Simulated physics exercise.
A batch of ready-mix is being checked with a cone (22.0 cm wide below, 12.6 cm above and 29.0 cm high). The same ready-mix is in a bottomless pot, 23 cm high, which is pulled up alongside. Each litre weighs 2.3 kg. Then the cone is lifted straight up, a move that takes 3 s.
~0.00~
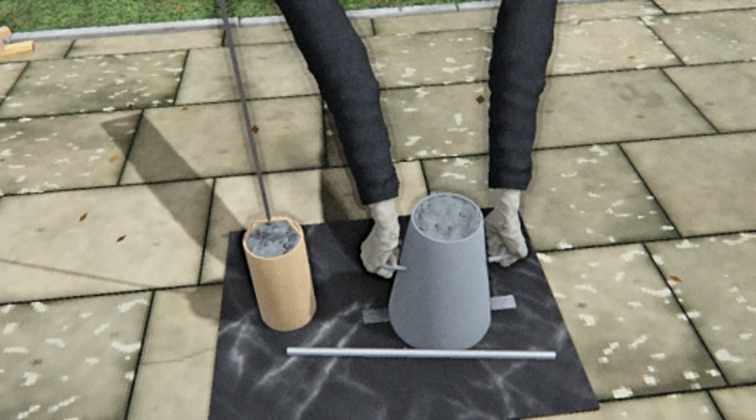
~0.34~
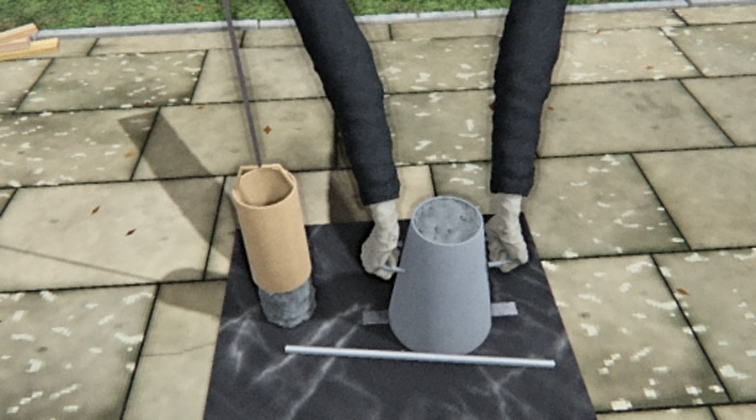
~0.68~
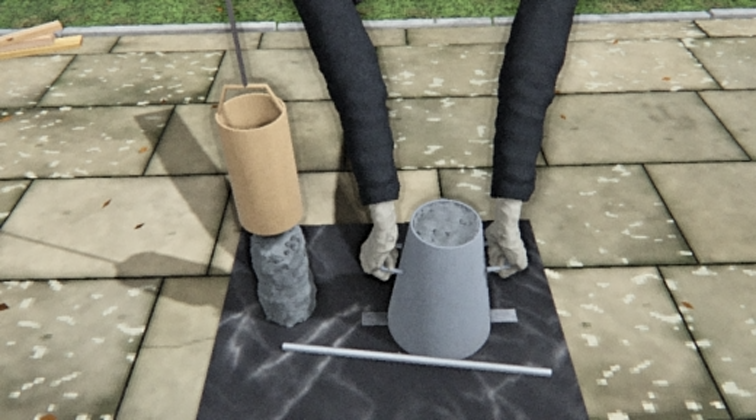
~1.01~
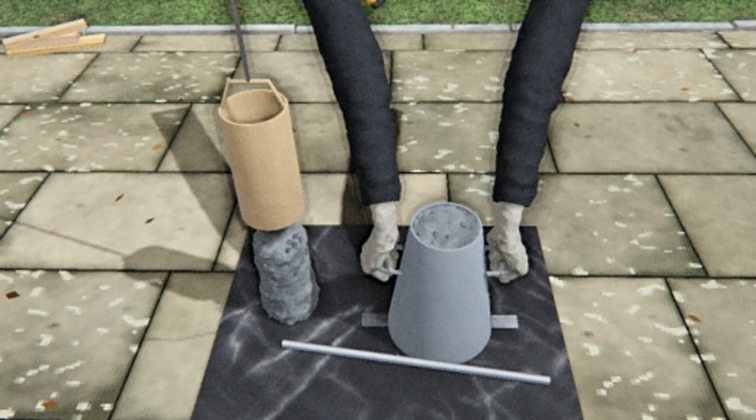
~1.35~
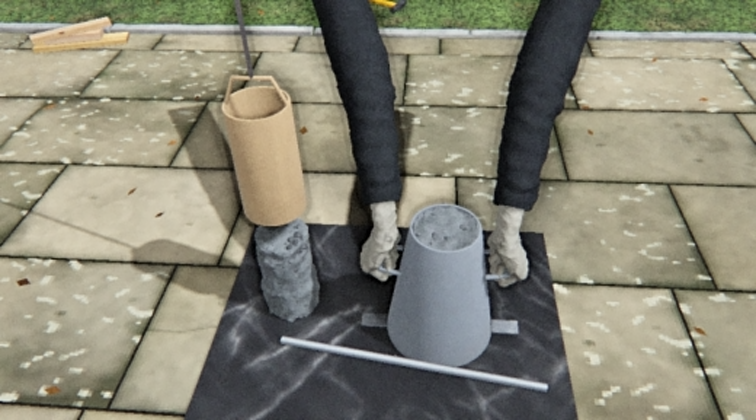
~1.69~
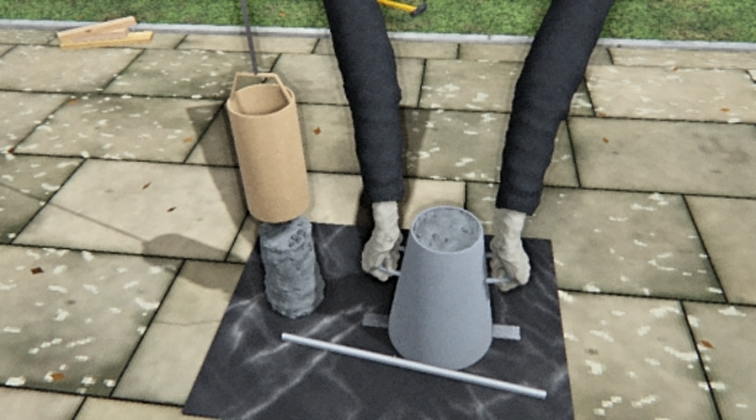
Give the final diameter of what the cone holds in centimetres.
Roughly 22 centimetres.
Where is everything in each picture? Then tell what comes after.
Middle of the pot's mouth at (273, 238), still down; middle of the cone's top at (447, 218), not yet moved, in the first frame.
Middle of the pot's mouth at (265, 188), raised 13 cm; middle of the cone's top at (447, 221), not yet moved, in the second frame.
Middle of the pot's mouth at (251, 113), raised 28 cm; the pot's heap 22 cm high and 12 cm wide, top at (276, 238); middle of the cone's top at (446, 224), not yet moved, in the third frame.
Middle of the pot's mouth at (254, 108), raised 29 cm; the pot's heap 22 cm high and 13 cm wide, top at (279, 236); middle of the cone's top at (446, 226), not yet moved, in the fourth frame.
Middle of the pot's mouth at (257, 104), raised 29 cm; the pot's heap 22 cm high and 13 cm wide, top at (281, 233); middle of the cone's top at (446, 228), not yet moved, in the fifth frame.
Middle of the pot's mouth at (261, 101), raised 29 cm; the pot's heap 22 cm high and 13 cm wide, top at (284, 230); middle of the cone's top at (446, 230), not yet moved, in the sixth frame.
After 2.4 s, the cone is up 6.2 cm; the ready-mix has come down 0.1 cm to 29 cm and is 22 cm wide.
After 3.2 s, the cone is up 18 cm; the ready-mix has come down 0.2 cm to 29 cm and is 22 cm wide.
After 3.9 s, the cone is up 29 cm; the ready-mix has come down 0.2 cm to 29 cm and is 22 cm wide.
After 4.8 s, the cone is clear; the ready-mix has come down 0.2 cm to 29 cm and is 22 cm wide.
After 5.4 s, at rest, the cone is clear; the ready-mix has come down 0.2 cm to 29 cm and is 22 cm wide.
